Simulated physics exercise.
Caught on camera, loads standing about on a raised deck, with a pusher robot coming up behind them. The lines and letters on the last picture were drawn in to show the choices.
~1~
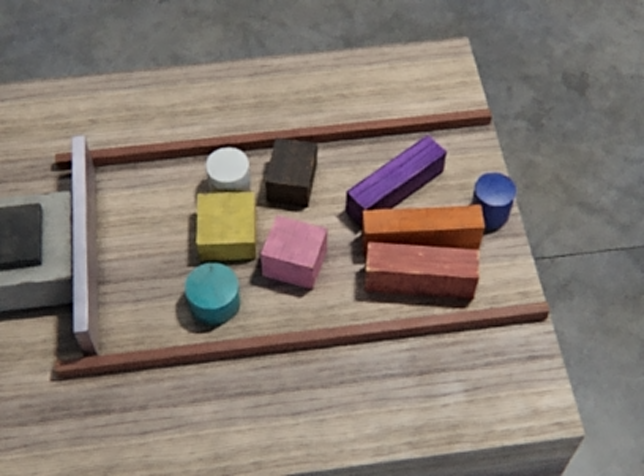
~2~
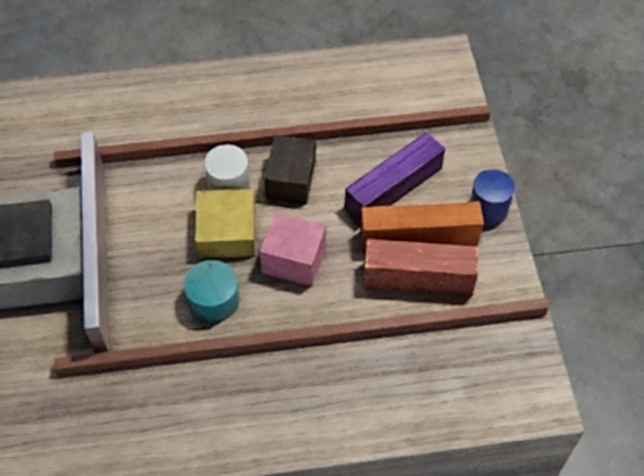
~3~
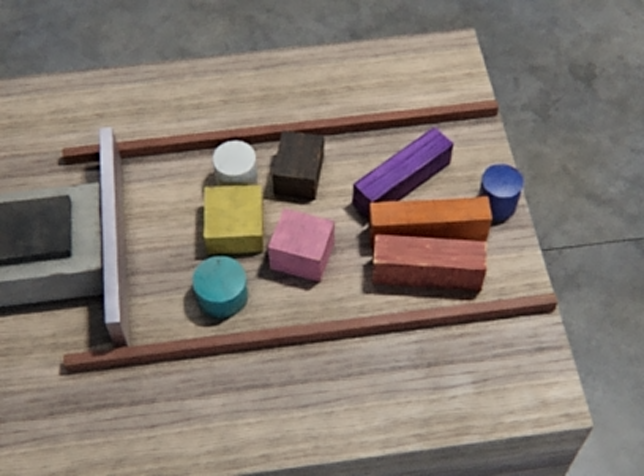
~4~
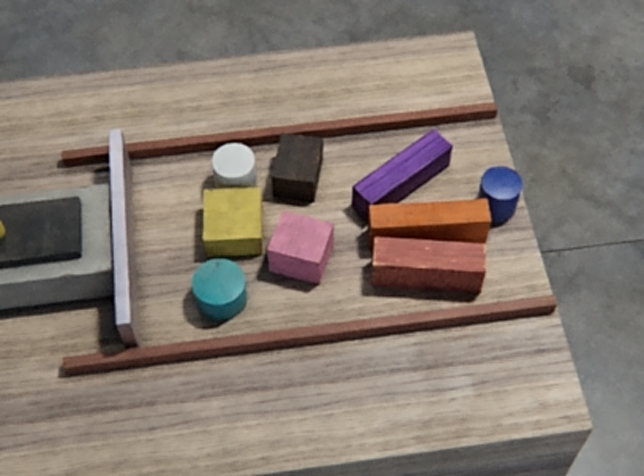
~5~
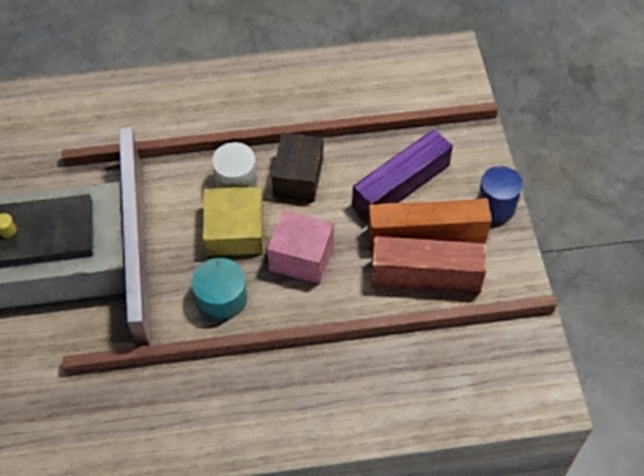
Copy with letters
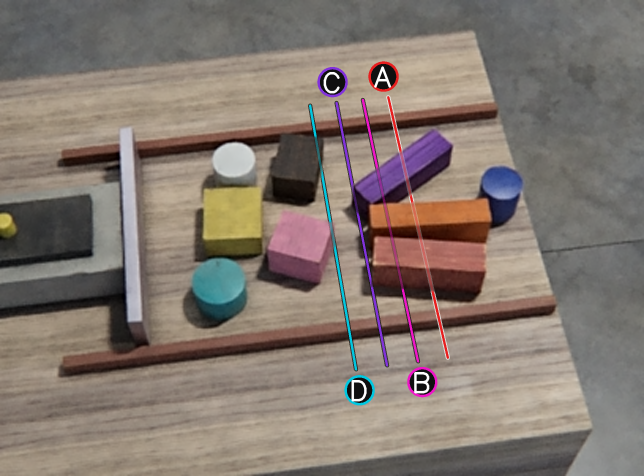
At the start, a pale upright plate on a grey machine stands at the left of a wooden deck, apart from a group of coloured blocks and cylinders between two reddish rails. The machine then slides slowly right, narrowing the gap to the yellow block, while the blocks and cylinders stay in place.
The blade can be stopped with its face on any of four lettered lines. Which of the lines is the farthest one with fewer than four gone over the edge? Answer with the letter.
Stop at A.
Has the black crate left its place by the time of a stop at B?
Yes.
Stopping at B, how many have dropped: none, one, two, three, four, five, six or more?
The count is none.
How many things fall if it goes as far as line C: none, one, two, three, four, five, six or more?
By then, none.
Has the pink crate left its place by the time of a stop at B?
By then, yes.
On the marked copy, A at (416, 217); B at (388, 220); C at (360, 223); D at (331, 227).
With A. Early on, robot (156, 215); white canister (258, 170); turquoise canister (277, 282).
Further on, robot (260, 203); red bar (498, 265); orange stick (477, 221).
At the end, robot (337, 194); orange stick over the edge; blue canister over the edge; three fallen.
As for the rest, B is within the limit but short; C is within the limit but short; D is within the limit but short.
